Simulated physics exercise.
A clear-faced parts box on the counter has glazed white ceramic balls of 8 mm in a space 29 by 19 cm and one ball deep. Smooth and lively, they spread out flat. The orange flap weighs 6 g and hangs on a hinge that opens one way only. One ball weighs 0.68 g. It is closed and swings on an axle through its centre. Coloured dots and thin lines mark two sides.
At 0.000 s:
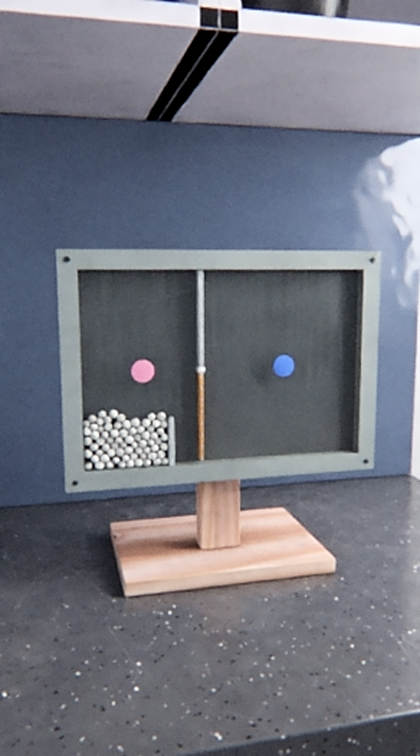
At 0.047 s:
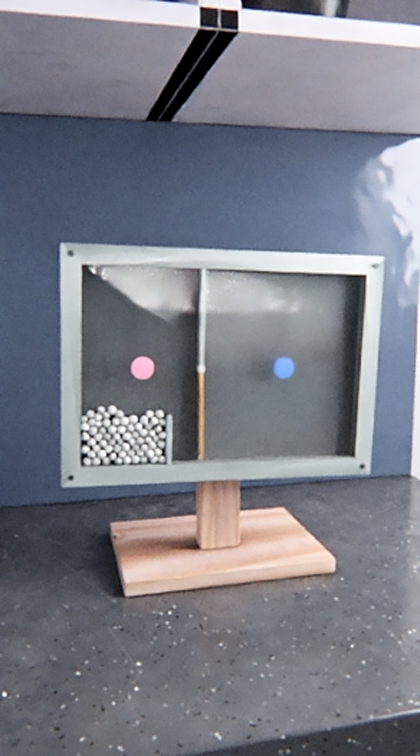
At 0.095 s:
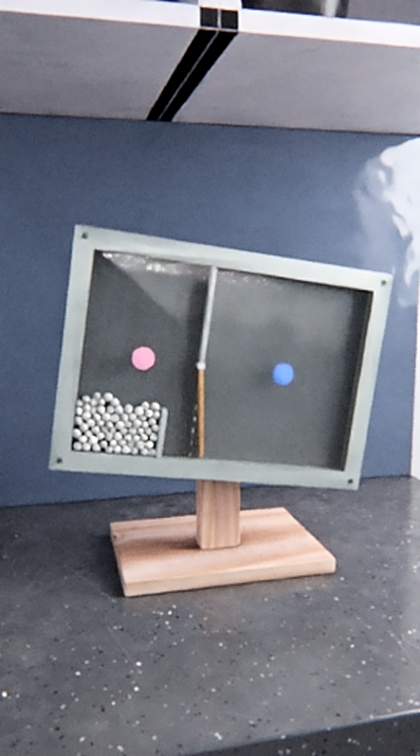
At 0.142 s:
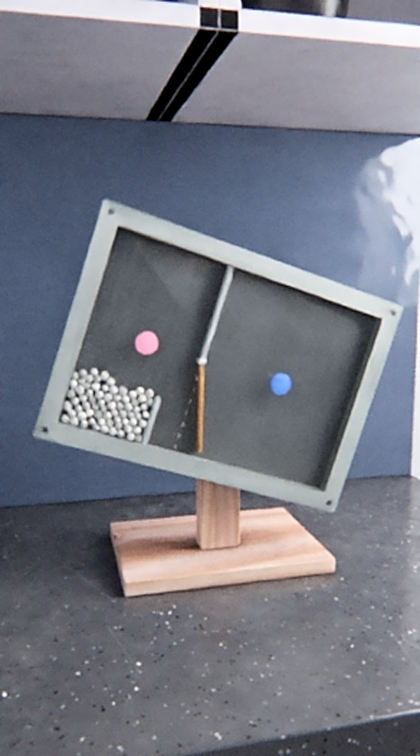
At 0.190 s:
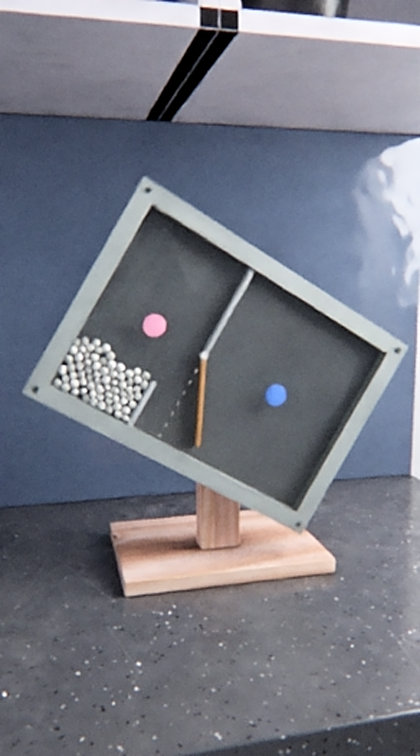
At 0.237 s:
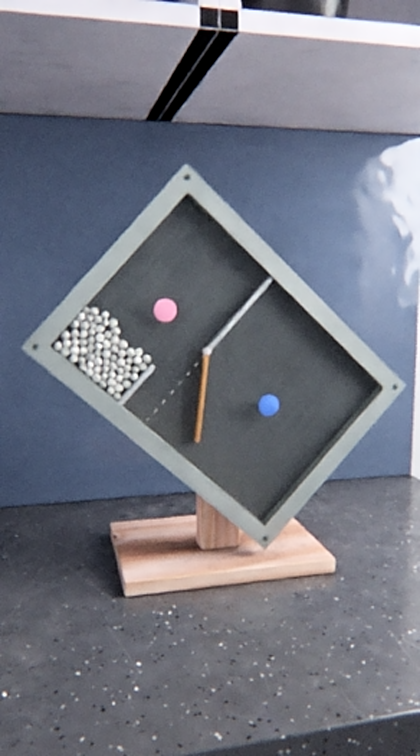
A framed box on a wooden stand turned steadily clockwise on its own, carrying its heap of white balls up the left side while the orange flap in the middle stayed hanging nearly straight down.
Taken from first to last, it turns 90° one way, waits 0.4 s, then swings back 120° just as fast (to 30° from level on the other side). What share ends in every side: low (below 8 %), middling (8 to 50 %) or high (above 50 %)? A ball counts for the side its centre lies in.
Pink side middling, blue side high.
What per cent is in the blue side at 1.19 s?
Some 60 per cent.
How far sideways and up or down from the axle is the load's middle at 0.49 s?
Some 5 cm left and 7 cm above.
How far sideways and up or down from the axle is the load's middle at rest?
Some 2 cm right and 8 cm below.
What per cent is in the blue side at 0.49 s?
Some 5 per cent.
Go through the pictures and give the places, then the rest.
The first frame shows level; about 70 balls; balls' middle (126, 441); highest (102, 415); orange flap (200, 369); pink (143, 371), blue (284, 366).
The second frame shows turned 2° clockwise; balls' middle (123, 438); highest (101, 410).
The third frame shows turned 8° clockwise; balls' middle (116, 426); highest (97, 396); wall ends (201, 360), (164, 410).
The fourth frame shows turned 19° clockwise; balls' middle (108, 406); highest (94, 372); orange flap (201, 361).
The fifth frame shows turned 31° clockwise; balls' middle (102, 379); highest (85, 342).
The sixth frame shows turned 43° clockwise; balls' middle (103, 353); highest (86, 311); orange flap (207, 351) tilted 7°; pink (165, 310), blue (269, 405).
By 0.49 s, it stands 90° clockwise; the balls' middle is 5 cm left of and 7 cm above the centre; pink 95 %, blue 5 %; orange flap open 63°.
By 1.19 s, it stands 31° clockwise; the balls' middle is 3 cm right of and 6 cm below the centre; pink 40 %, blue 60 %; orange flap open 50°.
By 1.50 s, it stands 30° anticlockwise; the balls' middle is 7 cm right of and 5 cm below the centre; pink 30 %, blue 70 %; orange flap open 18°.
Settled by 2.5 s, it stands 30° anticlockwise; pink 35 %, blue 65 %; orange flap open 9°.
